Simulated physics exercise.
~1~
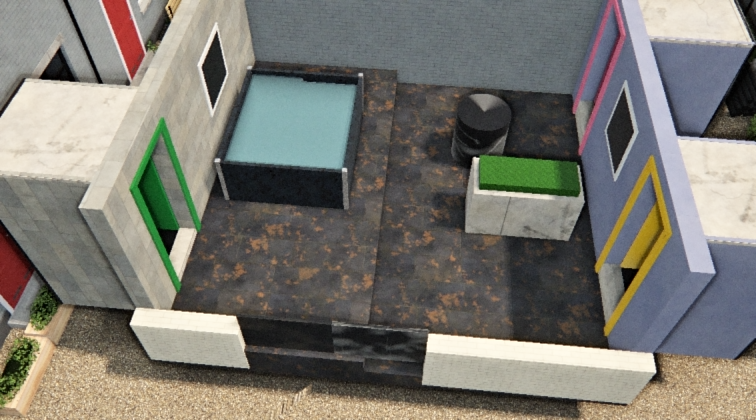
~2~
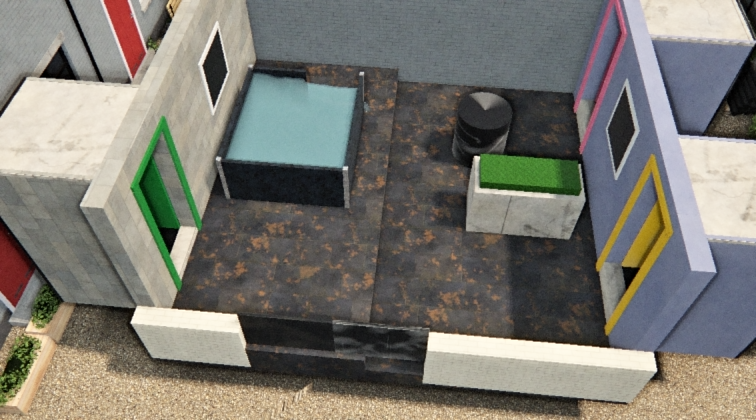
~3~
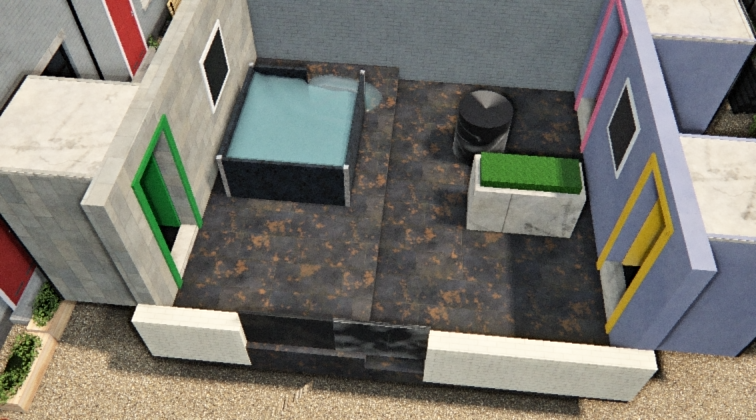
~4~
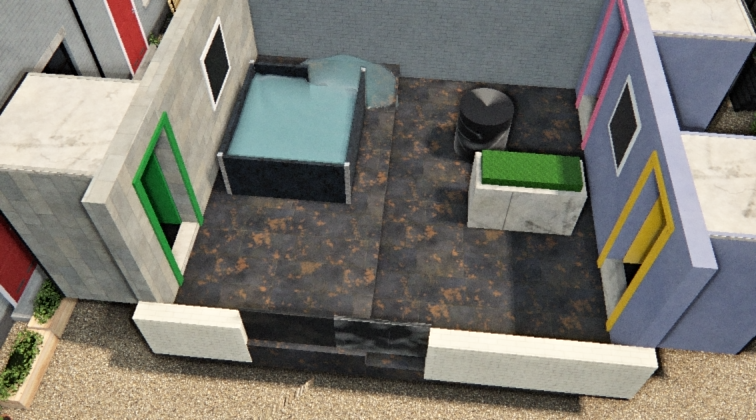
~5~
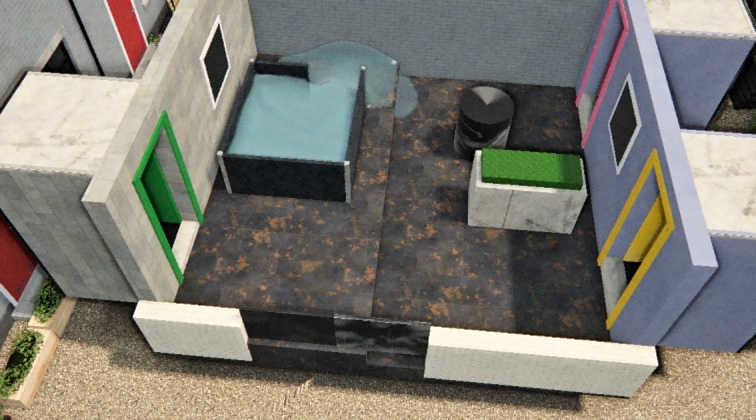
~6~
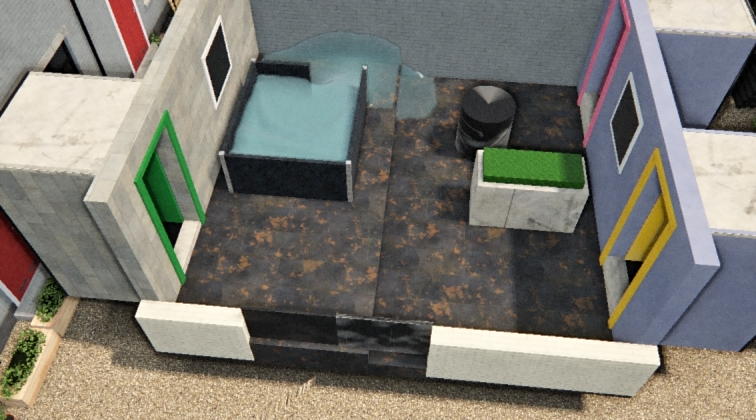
Water pours from the far side of a square tank and spreads rightward along the back wall.
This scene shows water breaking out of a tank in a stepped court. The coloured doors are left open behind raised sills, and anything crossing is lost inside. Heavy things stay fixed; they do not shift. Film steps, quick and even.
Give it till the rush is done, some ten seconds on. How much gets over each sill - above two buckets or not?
One by one: The yellow door will be within bounds; the pink door will be within bounds; the green door will be within bounds.
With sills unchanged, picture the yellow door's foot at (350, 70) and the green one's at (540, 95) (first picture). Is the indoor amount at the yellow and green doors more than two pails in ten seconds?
First the yellow door, which crosses the line, then the green door, which crosses the line.
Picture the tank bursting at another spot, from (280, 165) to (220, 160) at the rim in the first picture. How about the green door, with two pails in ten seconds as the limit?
What follows is that green door crosses the line.
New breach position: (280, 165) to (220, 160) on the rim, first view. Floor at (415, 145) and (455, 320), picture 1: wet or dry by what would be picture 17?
Untouched, then soaked.
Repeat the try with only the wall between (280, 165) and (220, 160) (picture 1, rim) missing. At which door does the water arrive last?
That would be the pink one.
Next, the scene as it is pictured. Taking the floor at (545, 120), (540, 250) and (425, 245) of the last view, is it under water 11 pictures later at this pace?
Point by point: Inundated, not yet wet, not yet wet.
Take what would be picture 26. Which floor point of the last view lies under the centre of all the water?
I reckon somewhere around (363, 127).
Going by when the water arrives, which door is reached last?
Answer is the door marked yellow.
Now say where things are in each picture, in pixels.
Still water in the water tank at (294, 120), in the first frame.
The front is at (367, 111), out from the gap on the water tank's far side, in the second frame.
Water pours out on the water tank's far side and has run to a hidden place, in the third frame.
The front is at (316, 60), out from the gap on the water tank's far side, in the fourth frame.
The front is at (290, 57), out from the gap on the water tank's far side, in the fifth frame.
Water pours out on the water tank's far side and has run to (428, 77), in the sixth frame.
A moment on, water covers 20 % of the floor; the yellow door not reached, the pink door not reached, the green door not reached.
Next, water covers 30 % of the floor; the yellow door not reached, the pink door wet at the sill, nothing in, the green door not reached.
Then, water covers 50 % of the floor; the yellow door wet at the sill, nothing in, the pink door wet at the sill, nothing in, the green door wet at the sill, nothing in.
Later, water covers 80 % of the floor; the yellow door wet at the sill, nothing in, the pink door wet at the sill, nothing in, the green door wet at the sill, nothing in.
In the end, water covers 90 % of the floor; the yellow door wet at the sill, nothing in, the pink door wet at the sill, nothing in, the green door wet at the sill, nothing in.
